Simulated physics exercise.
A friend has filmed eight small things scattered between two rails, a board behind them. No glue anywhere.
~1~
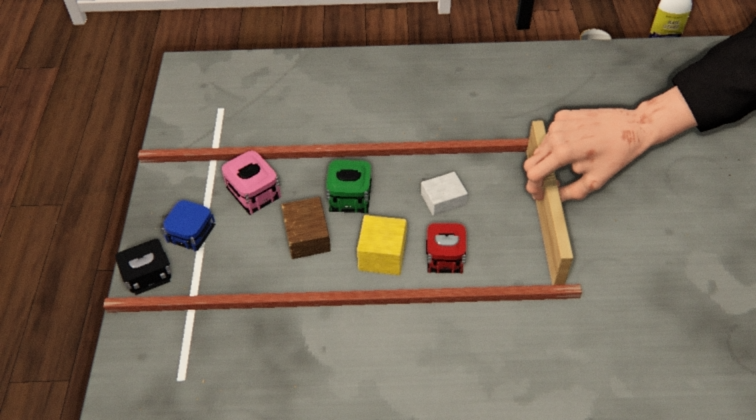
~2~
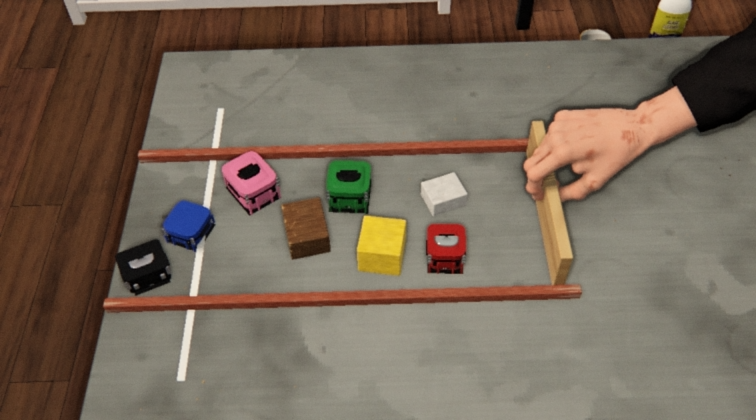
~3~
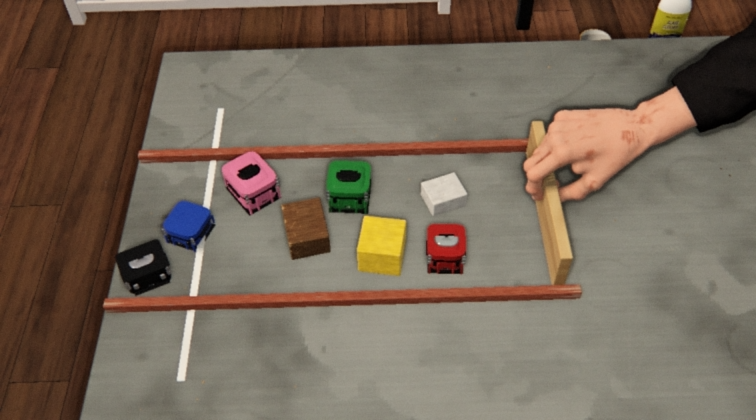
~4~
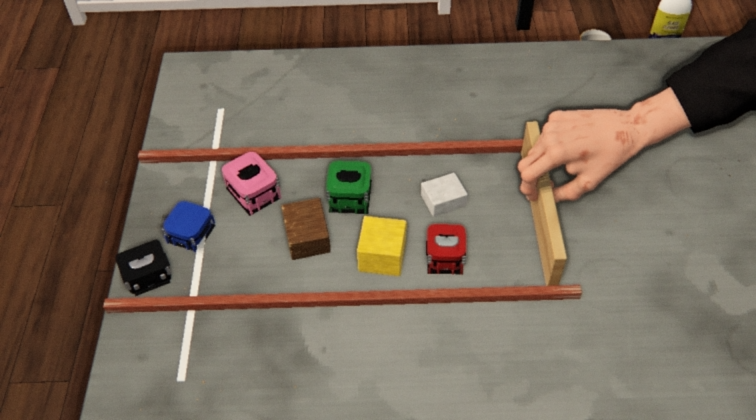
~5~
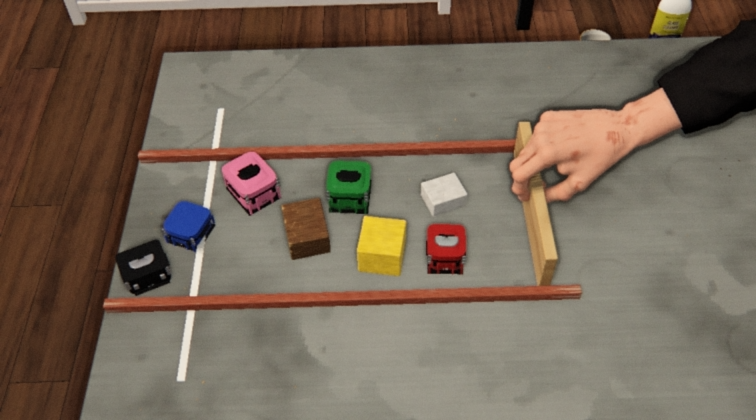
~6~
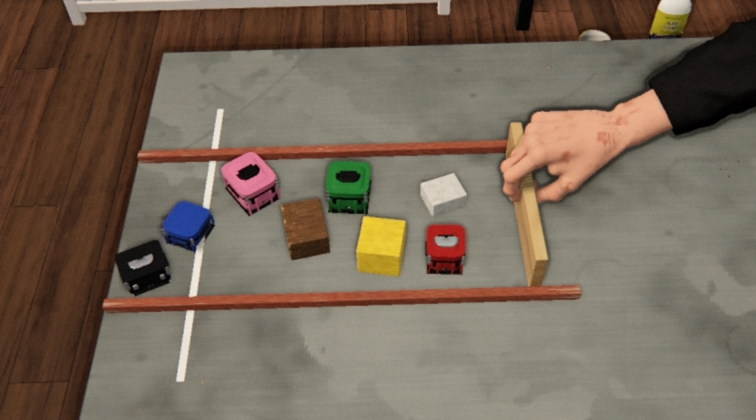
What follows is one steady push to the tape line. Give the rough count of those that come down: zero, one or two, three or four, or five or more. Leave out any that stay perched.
Outcome: The number that fall off is three or four.
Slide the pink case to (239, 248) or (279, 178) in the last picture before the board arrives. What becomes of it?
Place by place, it drops off; falls.
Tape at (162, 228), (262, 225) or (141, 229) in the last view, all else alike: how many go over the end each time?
It would be 6, 0 and 6.
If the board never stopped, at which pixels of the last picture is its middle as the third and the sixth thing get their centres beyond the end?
First at (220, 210), next at (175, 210).
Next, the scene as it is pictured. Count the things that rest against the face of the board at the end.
It touches 2.
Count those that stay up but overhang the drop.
Overhanging: 0.
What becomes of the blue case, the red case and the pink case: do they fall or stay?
The blue case goes over; the red case survives; the pink case is lost.
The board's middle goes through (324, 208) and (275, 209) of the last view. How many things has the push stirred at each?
By then 7, and 8.
Early on, none off yet; black case at rest near (144, 269); blue case at rest near (189, 227); pink case at rest near (251, 183).
A while later, none off yet; black case at rest near (144, 269); blue case travelled a little near (168, 232); pink case travelled about its own width near (208, 177).
Finally, the number that fall off is three or four; lost, brown block, pink case, blue case and black case.
